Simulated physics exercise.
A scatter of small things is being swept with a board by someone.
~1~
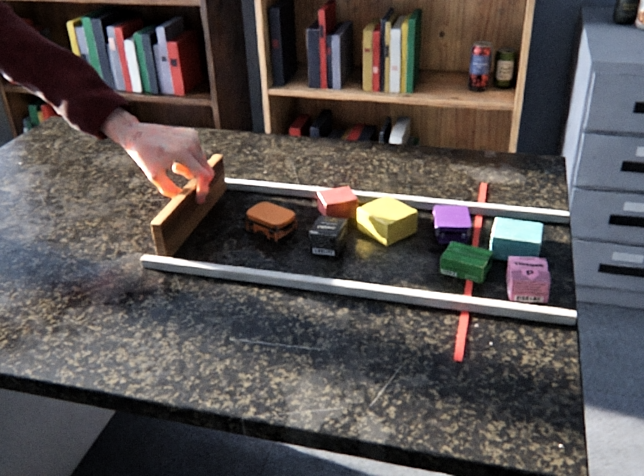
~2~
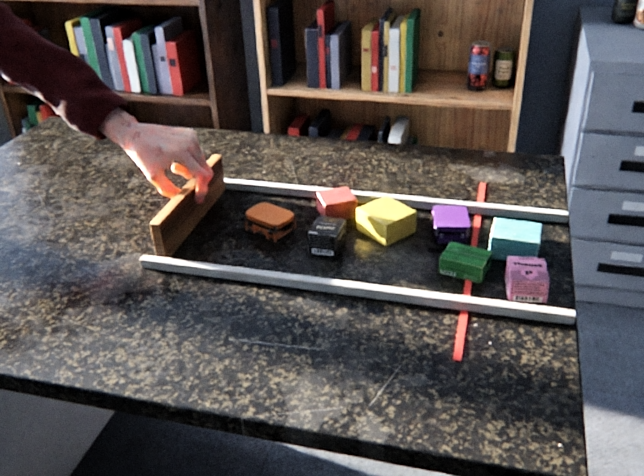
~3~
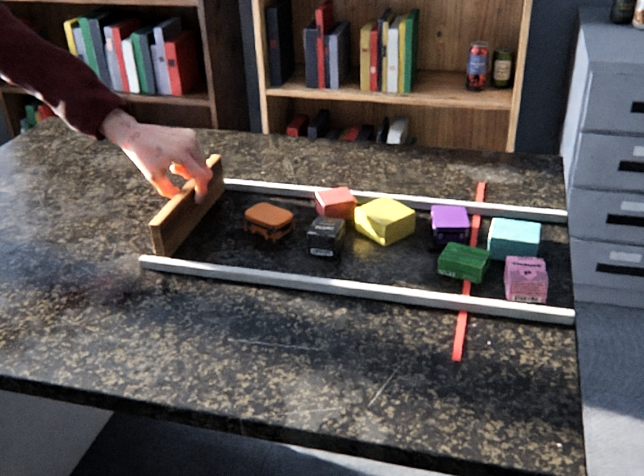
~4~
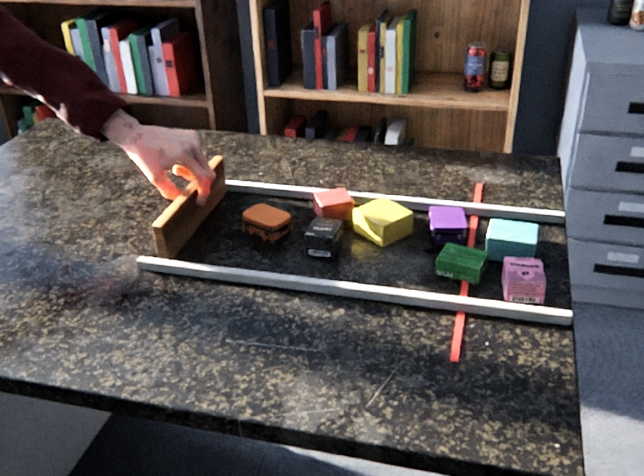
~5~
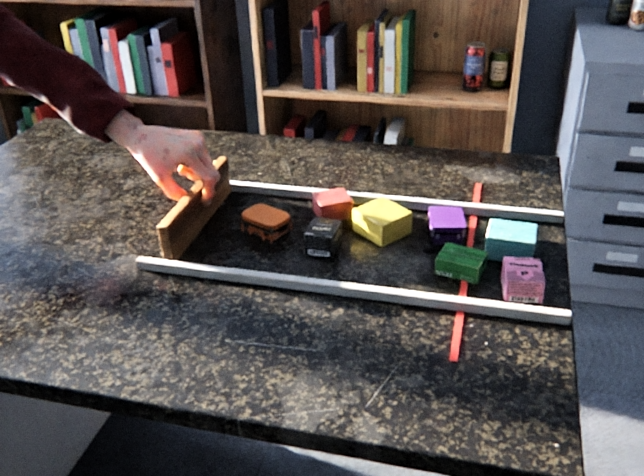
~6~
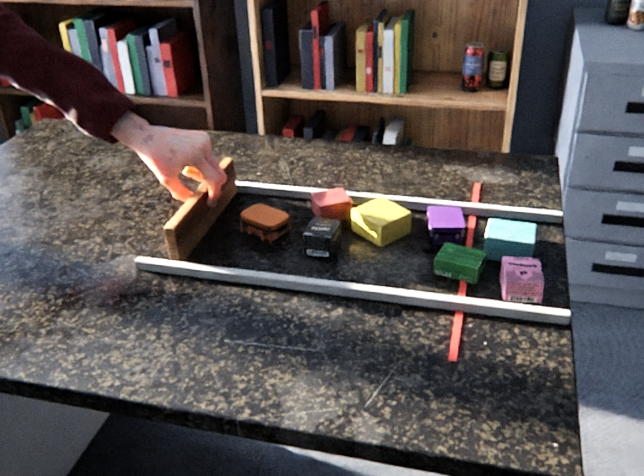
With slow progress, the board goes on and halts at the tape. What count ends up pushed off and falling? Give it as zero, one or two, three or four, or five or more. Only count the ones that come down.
The count that falls is one or two.
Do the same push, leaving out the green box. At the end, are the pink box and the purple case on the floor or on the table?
The pink box stays up top while the purple case ends up below.
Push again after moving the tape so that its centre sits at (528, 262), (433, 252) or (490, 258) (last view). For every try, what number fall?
Result per try: 5; 0; 3.
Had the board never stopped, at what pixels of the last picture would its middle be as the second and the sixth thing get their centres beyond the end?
At (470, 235) for the second, at (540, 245) for the sixth.
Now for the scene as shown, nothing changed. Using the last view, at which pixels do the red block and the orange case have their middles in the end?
(489, 225) and (493, 244), roughly.
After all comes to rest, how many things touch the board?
I count 3 of them.
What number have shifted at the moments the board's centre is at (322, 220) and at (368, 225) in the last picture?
The first number is 5, the next one 6.
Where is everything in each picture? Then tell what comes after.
In the first picture, pink box (528, 279); turquoise block (516, 241); green box (467, 262); board (193, 205); tape (474, 255).
In the second picture, turquoise block (515, 241); red block (337, 205).
In the third picture, green box (464, 262); black box (327, 236).
In the fourth picture, pink box (523, 280); purple case (447, 227).
In the fifth picture, turquoise block (511, 241); orange case (266, 224).
In the sixth picture, pink box (521, 280); turquoise block (510, 241); green box (460, 263); board (204, 208); tape (467, 255).
A little later, none off yet; pink box at rest near (521, 280); turquoise block at rest near (510, 241); green box at rest near (460, 263).
Next, none off yet; pink box moving near (526, 281); turquoise block shifted about its own width near (552, 249); green box shifted a little near (484, 264).
When it is over, the number that fall off is one or two; down, purple case.
